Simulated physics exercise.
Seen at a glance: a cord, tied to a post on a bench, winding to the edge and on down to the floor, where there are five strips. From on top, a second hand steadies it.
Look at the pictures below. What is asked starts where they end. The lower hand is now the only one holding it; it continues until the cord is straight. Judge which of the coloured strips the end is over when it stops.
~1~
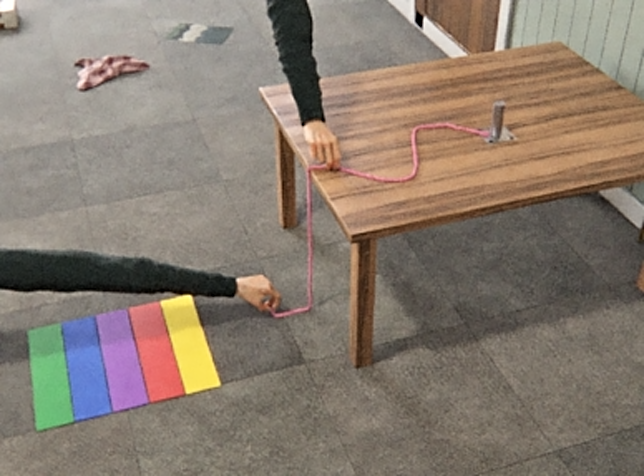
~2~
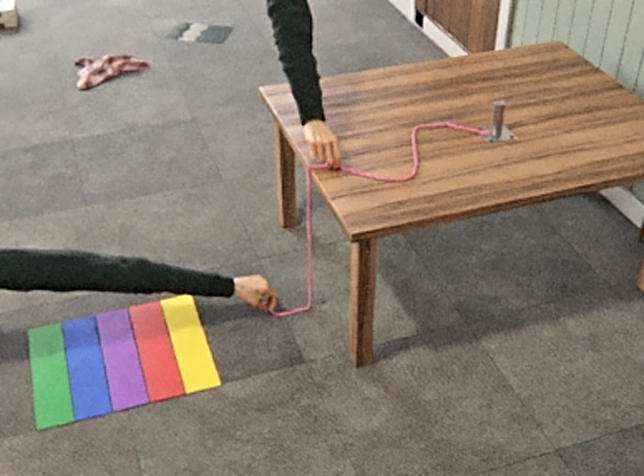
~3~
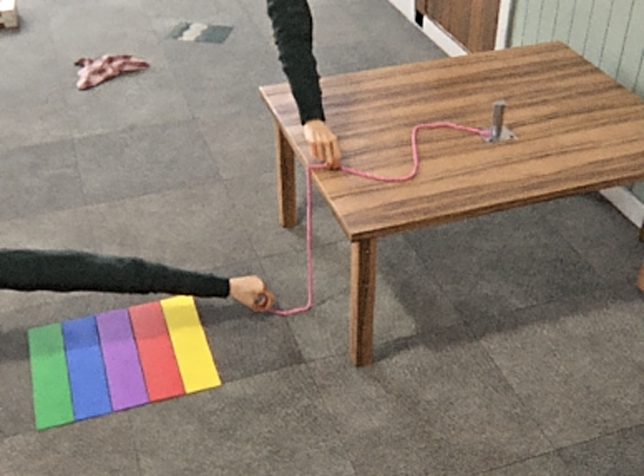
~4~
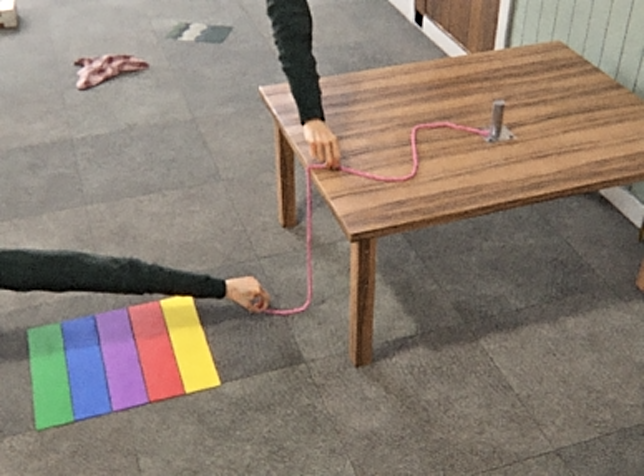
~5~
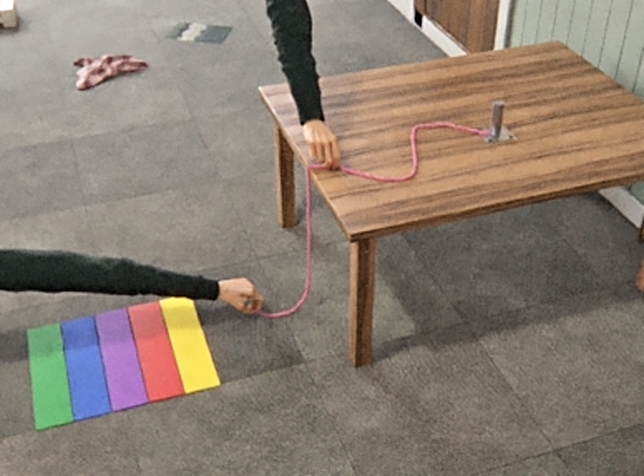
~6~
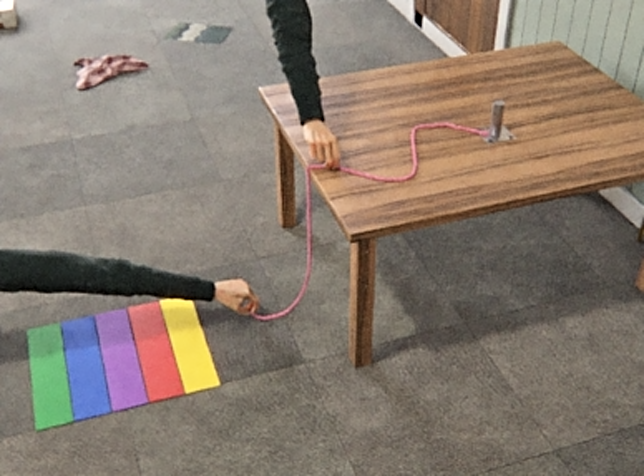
It is over the green strip.
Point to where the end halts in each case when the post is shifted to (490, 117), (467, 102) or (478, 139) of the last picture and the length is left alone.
About (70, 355), (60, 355) and (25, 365).
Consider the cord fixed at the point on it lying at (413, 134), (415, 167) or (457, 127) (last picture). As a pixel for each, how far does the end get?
Per try (px, approx.): (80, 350), (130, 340), (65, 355).
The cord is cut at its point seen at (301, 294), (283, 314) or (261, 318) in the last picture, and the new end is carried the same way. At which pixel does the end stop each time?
Case by case: Close to (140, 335), (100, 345) and (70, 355).
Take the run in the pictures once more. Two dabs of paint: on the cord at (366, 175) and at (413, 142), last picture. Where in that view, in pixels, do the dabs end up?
Around (284, 193); the other one around (387, 155).
Soon after, end near (112, 343); over purple.
Then, end near (72, 353); over blue.
At full stretch, end near (48, 358); over green. It halts on the green strip.
